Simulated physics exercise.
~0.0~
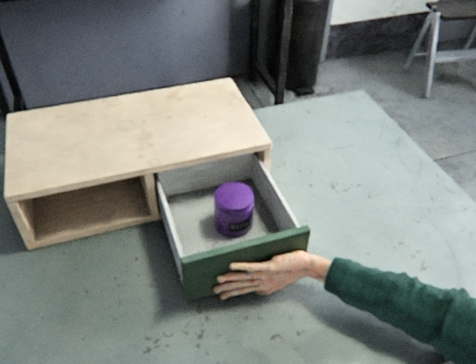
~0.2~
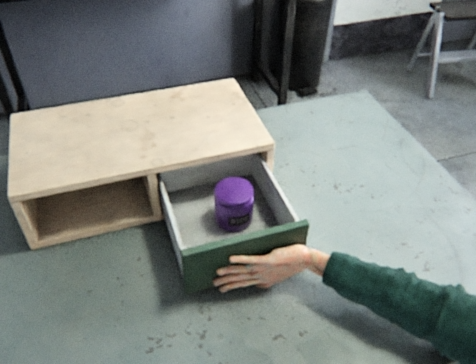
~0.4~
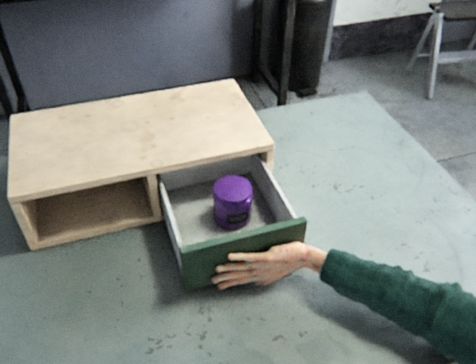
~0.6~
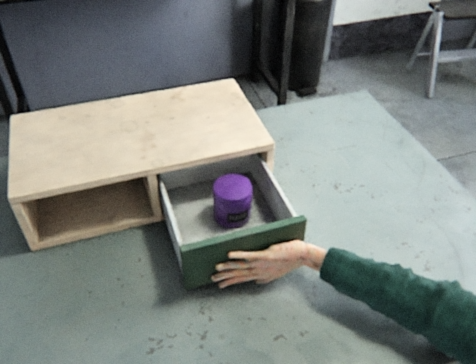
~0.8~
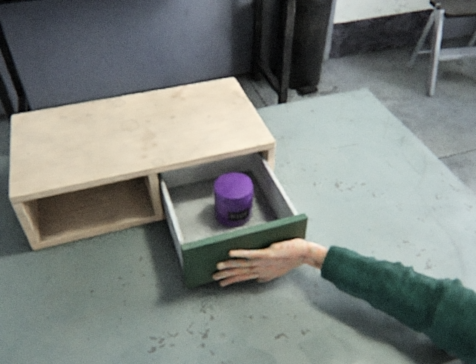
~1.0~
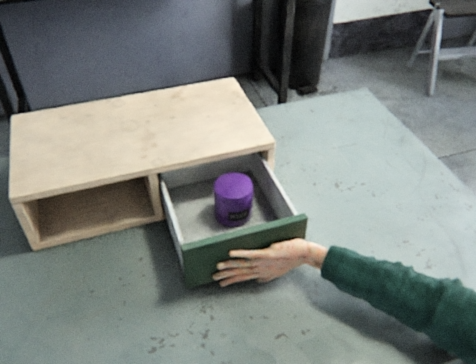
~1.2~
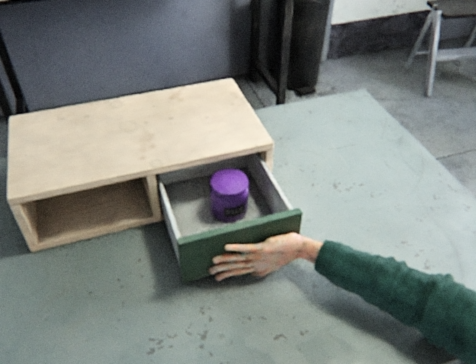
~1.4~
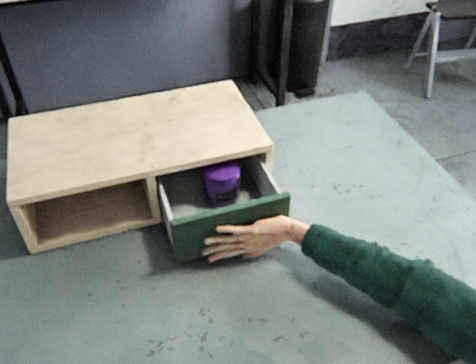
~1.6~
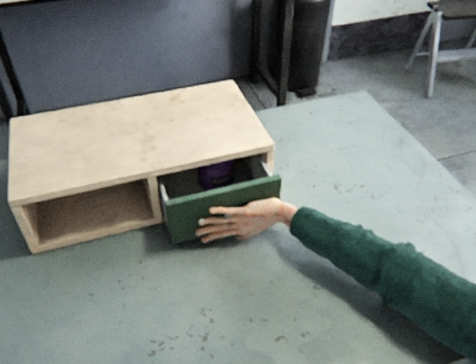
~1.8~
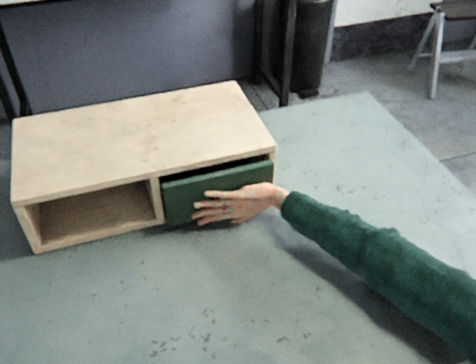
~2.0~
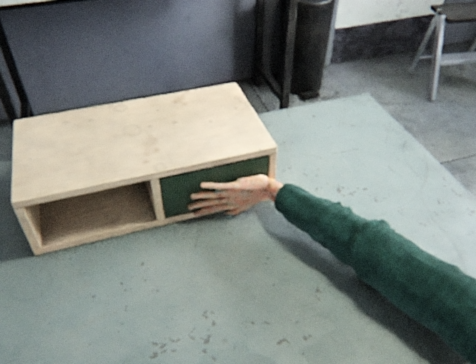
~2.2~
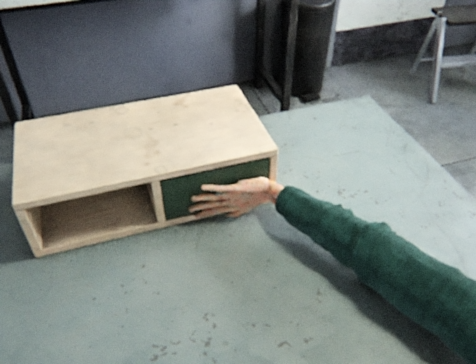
A hand in a green sleeve rested against the front of an open drawer holding a purple jar, in a low wooden chest, then pushed it steadily inward until the jar disappeared from view and the drawer was fully shut, the hand still on it.
